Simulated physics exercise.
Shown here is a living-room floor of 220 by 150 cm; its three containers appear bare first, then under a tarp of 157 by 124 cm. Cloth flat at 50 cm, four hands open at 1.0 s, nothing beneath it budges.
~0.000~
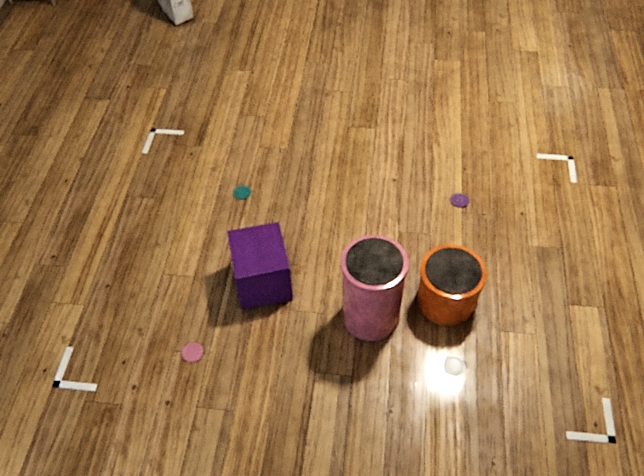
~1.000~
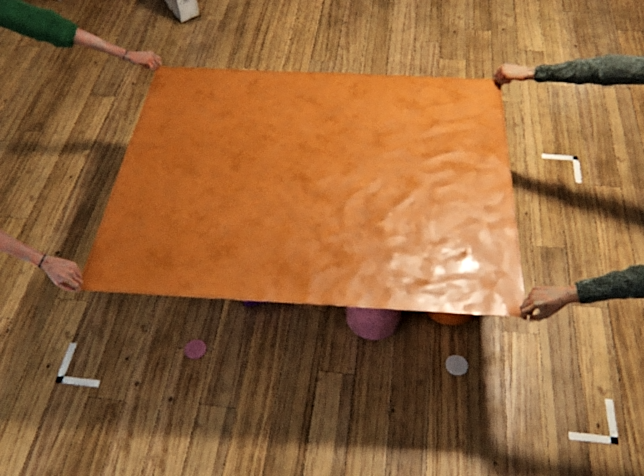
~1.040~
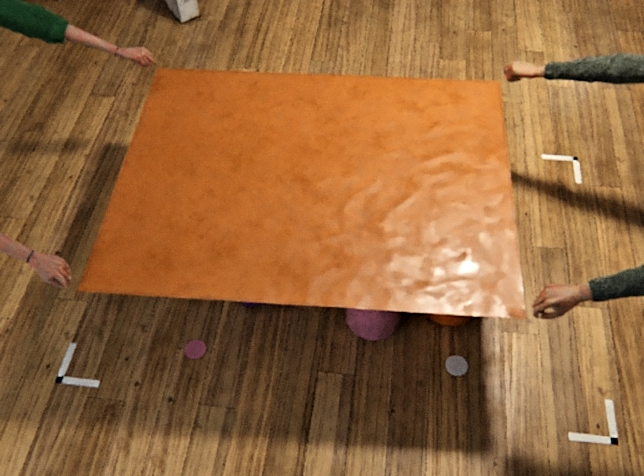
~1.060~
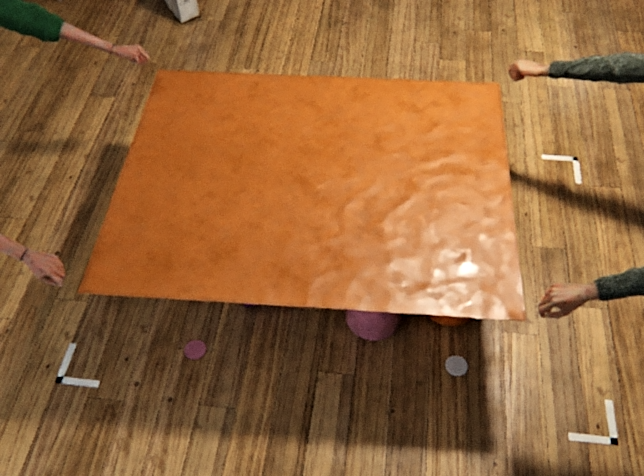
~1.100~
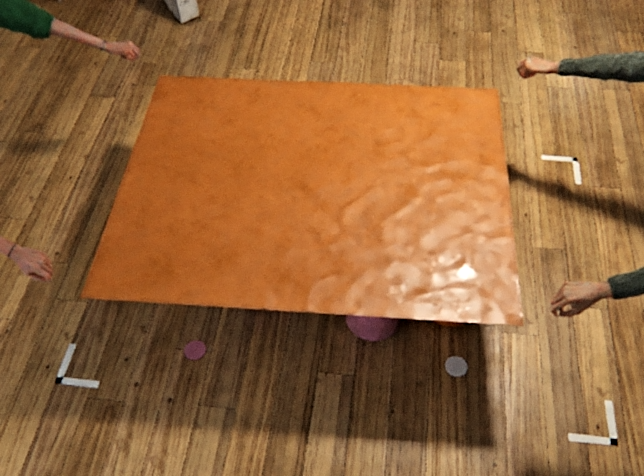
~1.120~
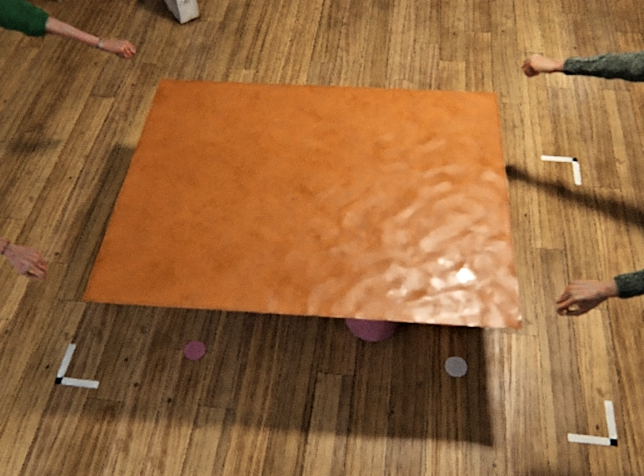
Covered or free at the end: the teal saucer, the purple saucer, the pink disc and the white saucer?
Result: Teal saucer vanishes under it, purple saucer vanishes under it, pink disc ends under the cloth, white saucer remains in the open.
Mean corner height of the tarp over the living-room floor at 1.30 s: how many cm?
Roughly 10 centimetres up.
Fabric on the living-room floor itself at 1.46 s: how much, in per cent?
I'd put it near 30 in a hundred.
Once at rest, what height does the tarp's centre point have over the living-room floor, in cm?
About 20 cm.
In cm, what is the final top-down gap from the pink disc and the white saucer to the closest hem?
Roughly 6 cm, 10 cm.
After 1.3 s, 0 % of it is down, spanning 156 by 127 cm, above pink disc, purple saucer, white saucer, teal saucer.
After 1.5 s, 30 % of it is down, spanning 157 by 120 cm, above pink disc, purple saucer, teal saucer.
After 1.6 s, 35 % of it is down, spanning 159 by 119 cm, above pink disc, purple saucer, teal saucer.
After 1.8 s, 40 % of it is down, spanning 159 by 118 cm, above pink disc, purple saucer, teal saucer.
After 3.3 s, 40 % of it is down, spanning 159 by 118 cm, above pink disc, purple saucer, teal saucer.
